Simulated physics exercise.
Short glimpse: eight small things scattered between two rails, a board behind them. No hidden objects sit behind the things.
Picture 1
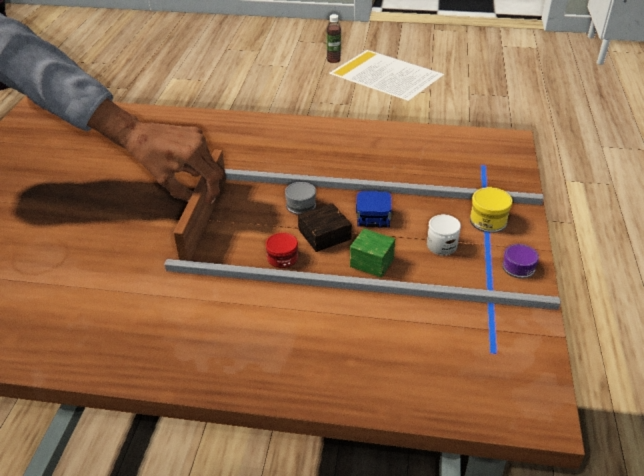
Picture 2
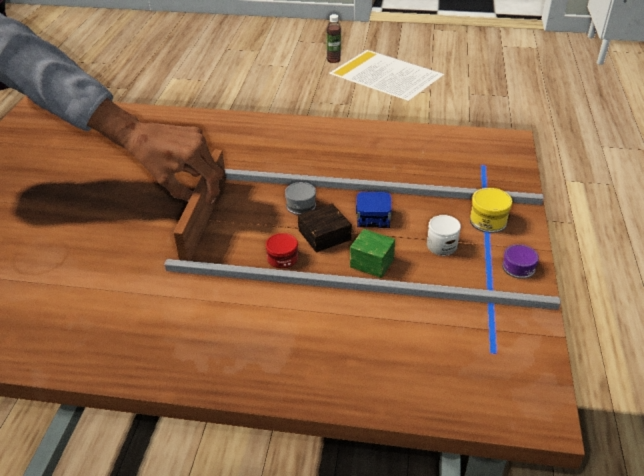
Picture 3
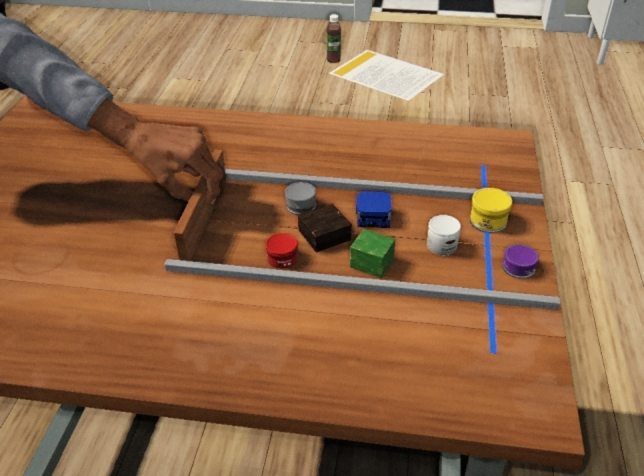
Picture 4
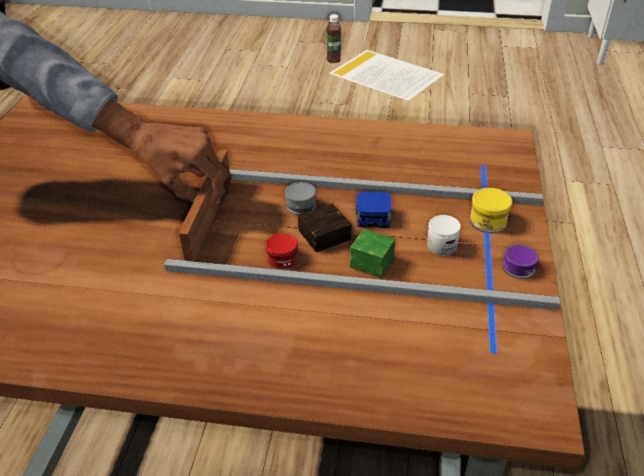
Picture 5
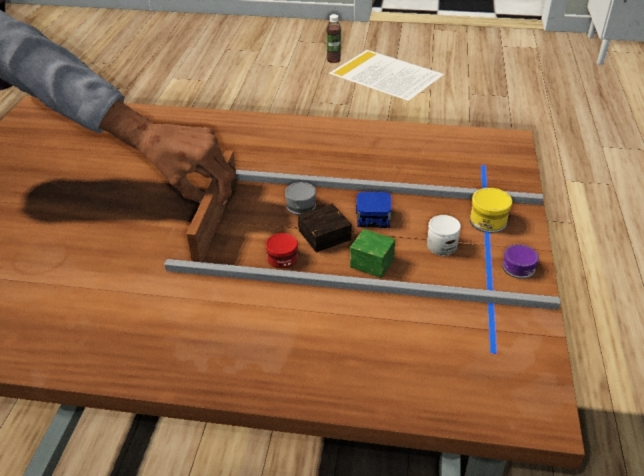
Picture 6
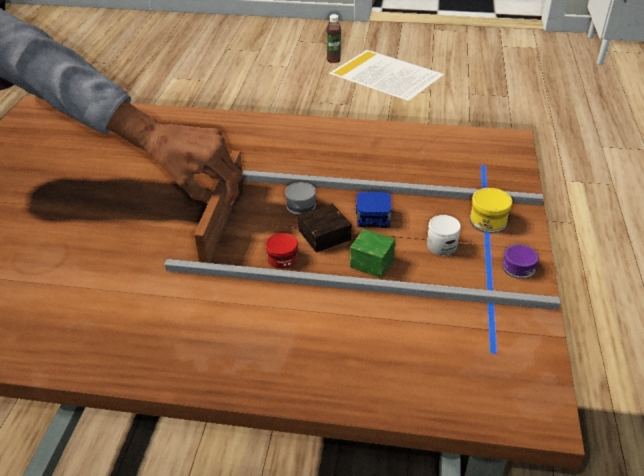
A hand holding a small wooden board upright stays nearly still, then slides it slightly to the right between two grey rails, while the colourful tubs and blocks in front of it and near the blue line remain motionless.
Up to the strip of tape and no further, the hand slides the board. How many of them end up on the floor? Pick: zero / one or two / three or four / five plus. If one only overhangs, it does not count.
That comes to one or two.
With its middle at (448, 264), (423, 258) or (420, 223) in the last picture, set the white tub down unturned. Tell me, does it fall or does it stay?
Try one: It ends up off. Try two: It ends up off. Try three: It is still there.
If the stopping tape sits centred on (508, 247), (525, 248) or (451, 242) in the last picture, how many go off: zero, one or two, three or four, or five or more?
Taking the tapes one at a time, the count is five or over, then five or more, then not one.
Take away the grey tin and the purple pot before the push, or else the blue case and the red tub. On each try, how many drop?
0 in the first try, 0 in the second.
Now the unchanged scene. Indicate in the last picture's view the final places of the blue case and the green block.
Blue case: (536, 221); green block: (541, 271).
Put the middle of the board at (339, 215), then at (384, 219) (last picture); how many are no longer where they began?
That gives 5 for the first and 6 for the second.
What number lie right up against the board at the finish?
Tally at the end: 3.
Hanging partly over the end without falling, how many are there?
That comes to 3 of them.
A little later, none off yet; purple pot at rest near (520, 262); yellow tin at rest near (490, 210); white tub at rest near (443, 236).
When it is over, the number that fall off is one or two; down, yellow tin and purple pot.
